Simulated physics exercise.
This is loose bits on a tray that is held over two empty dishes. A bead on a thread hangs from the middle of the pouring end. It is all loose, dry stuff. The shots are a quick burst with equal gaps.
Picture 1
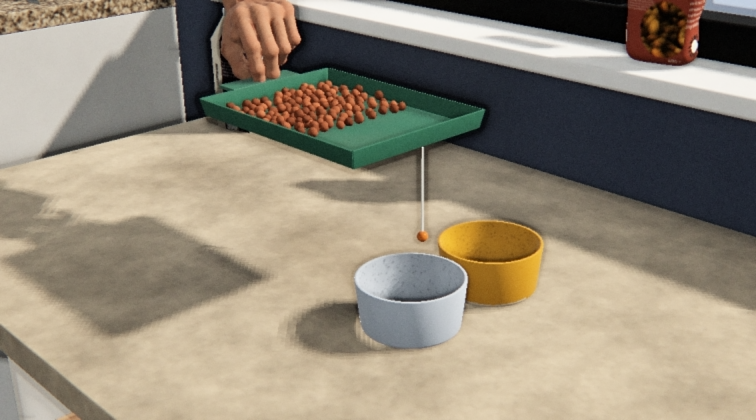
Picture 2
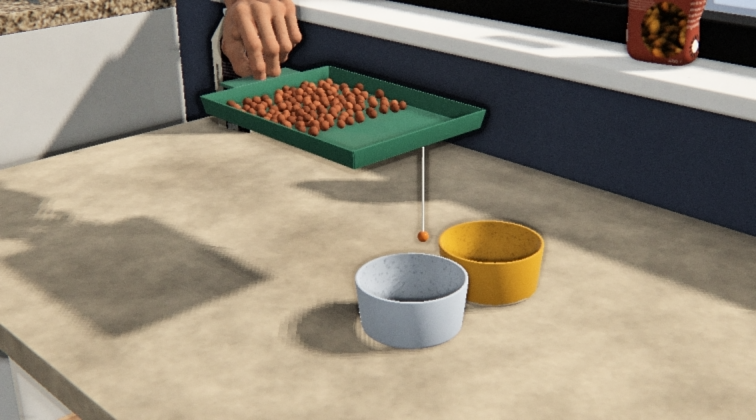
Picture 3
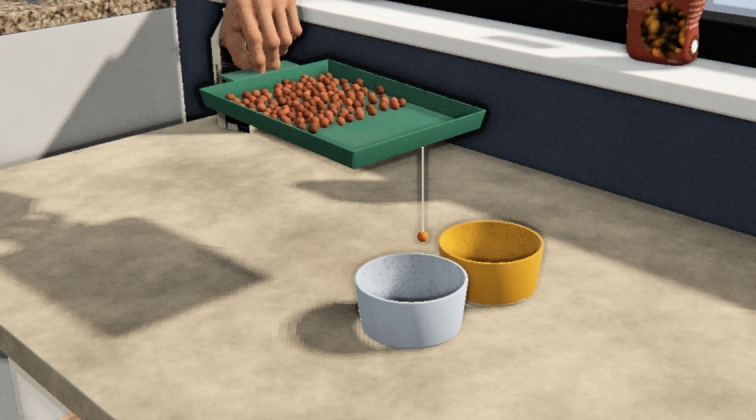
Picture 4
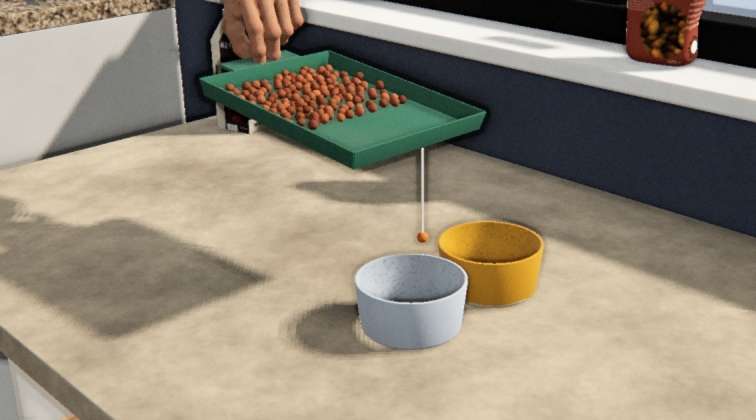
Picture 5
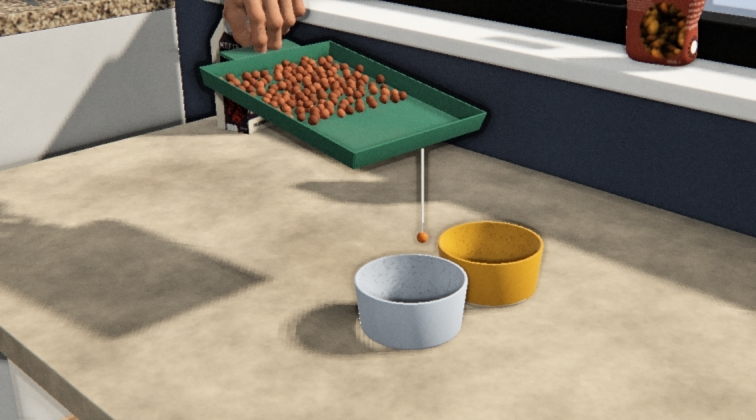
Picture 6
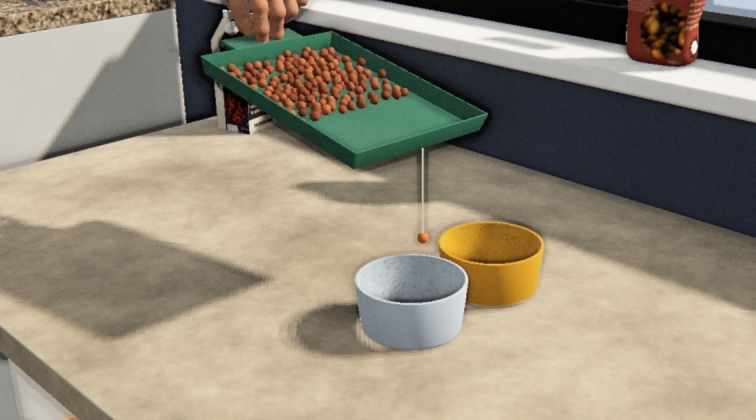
A hand slowly raising the back of a green tray of reddish-brown pellets above two empty bowls, one pale, one yellow.
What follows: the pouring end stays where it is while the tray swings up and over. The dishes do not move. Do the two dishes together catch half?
They take over half between them.
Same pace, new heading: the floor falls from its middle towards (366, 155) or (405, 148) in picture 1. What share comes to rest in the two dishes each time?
The first gives 60 %, the second 70 %.
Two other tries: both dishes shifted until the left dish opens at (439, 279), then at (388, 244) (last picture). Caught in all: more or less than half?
One: Most of it. Two: The smaller part.
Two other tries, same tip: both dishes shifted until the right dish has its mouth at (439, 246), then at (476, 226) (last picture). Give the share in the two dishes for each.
The first gives 30 %, the second 20 %.
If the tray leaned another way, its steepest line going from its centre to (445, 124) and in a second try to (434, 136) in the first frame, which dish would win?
At the first place the right one, at the second the right-hand dish.
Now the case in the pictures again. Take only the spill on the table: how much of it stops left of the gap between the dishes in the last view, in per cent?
It comes to 0 per cent or so.
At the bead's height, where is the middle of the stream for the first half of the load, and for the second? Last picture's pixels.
The first part at (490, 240); the rest at (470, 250).
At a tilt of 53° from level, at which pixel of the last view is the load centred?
Around (419, 116).
Soon, tray tipped steeply; nearly all on the tray; a stray few in the air.
A while on, tray tipped right over; nearly all on the tray; a stray few in the left dish; a stray few in the right dish; a small part in the air.
Towards the end, tray tipped past a quarter turn; about a third in the left dish; about half in the right dish; a small part outside both.
Finally, tray tipped past a quarter turn; about a third in the left dish; about half in the right dish; a small part outside both.
